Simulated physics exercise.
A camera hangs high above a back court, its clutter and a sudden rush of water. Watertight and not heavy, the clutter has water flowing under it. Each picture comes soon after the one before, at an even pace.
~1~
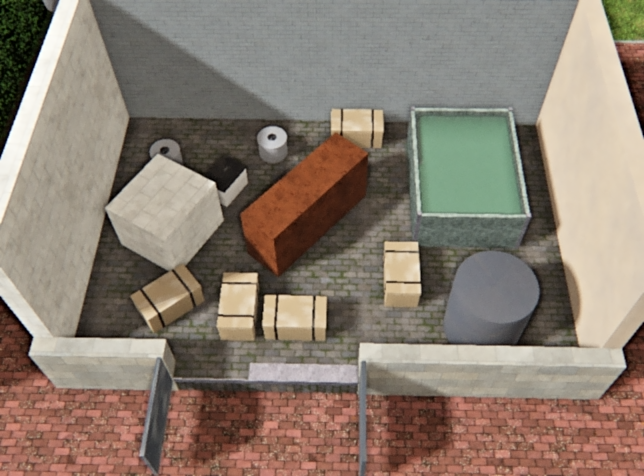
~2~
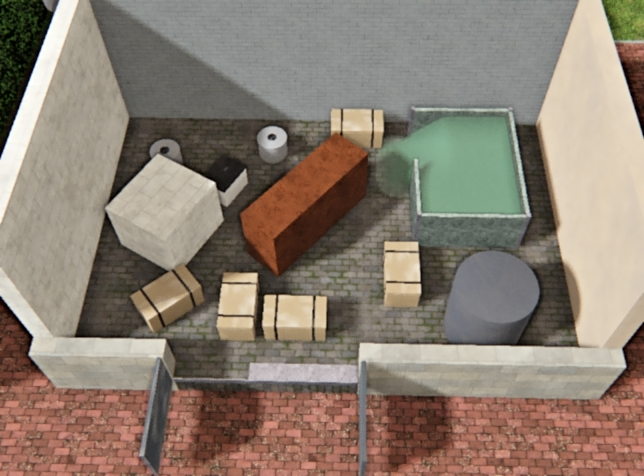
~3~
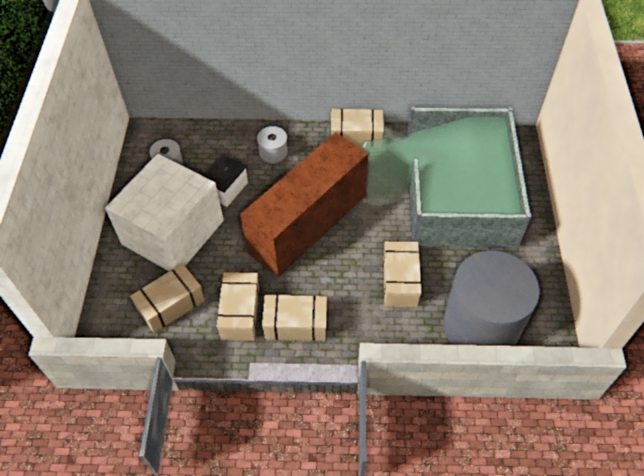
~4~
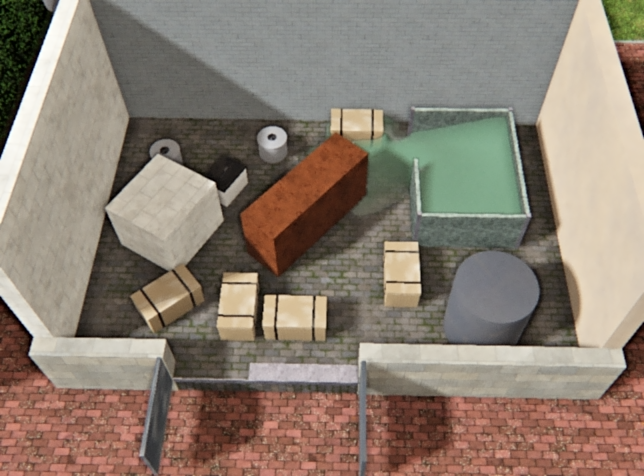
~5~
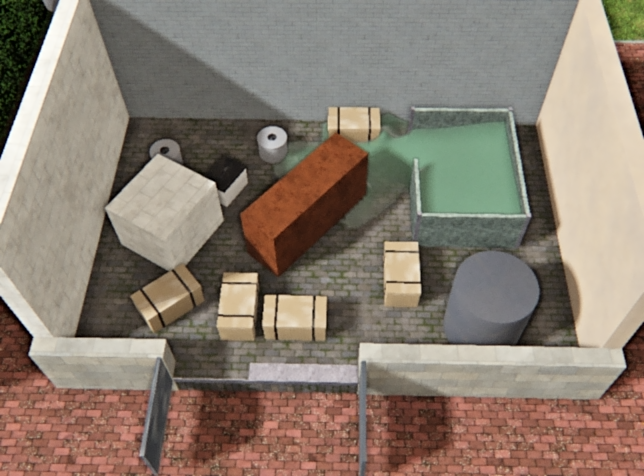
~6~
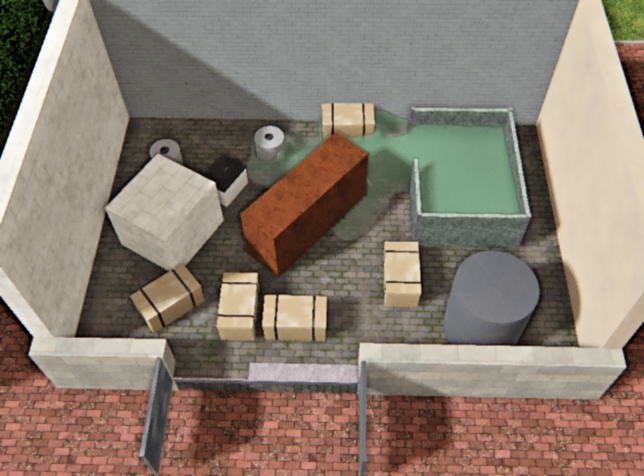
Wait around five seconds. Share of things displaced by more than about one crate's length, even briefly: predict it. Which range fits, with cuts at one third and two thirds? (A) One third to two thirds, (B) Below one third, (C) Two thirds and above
One third to two thirds.
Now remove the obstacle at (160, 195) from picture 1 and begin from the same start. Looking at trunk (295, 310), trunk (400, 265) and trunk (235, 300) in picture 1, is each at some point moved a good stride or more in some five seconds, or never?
Fell short, fell short, fell short.
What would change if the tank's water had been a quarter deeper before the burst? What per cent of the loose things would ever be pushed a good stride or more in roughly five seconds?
Near 50 % of the lot.
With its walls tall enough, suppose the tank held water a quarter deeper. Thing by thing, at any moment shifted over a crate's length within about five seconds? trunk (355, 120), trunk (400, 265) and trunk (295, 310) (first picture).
The first reached the mark, the second stopped before it, the third stopped before it.
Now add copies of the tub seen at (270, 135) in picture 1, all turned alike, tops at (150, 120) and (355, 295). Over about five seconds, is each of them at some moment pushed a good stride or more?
Taking the two as listed, the first reached the mark and the second stopped before it.
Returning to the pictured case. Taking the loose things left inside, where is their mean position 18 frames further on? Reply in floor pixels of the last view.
I'd put it at roughly (214, 240).
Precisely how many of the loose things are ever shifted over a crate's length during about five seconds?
4.
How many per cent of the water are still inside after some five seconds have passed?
Around 100 in a hundred.
A moment on, 1 of 8 are well off their spots; 0 afloat.
Next, 3 of 8 are well off their spots; 3 afloat.
Later, 4 of 8 are well off their spots; 4 afloat.
In the end, 3 of 8 are well off their spots, and 4 have been at some point; 4 afloat.
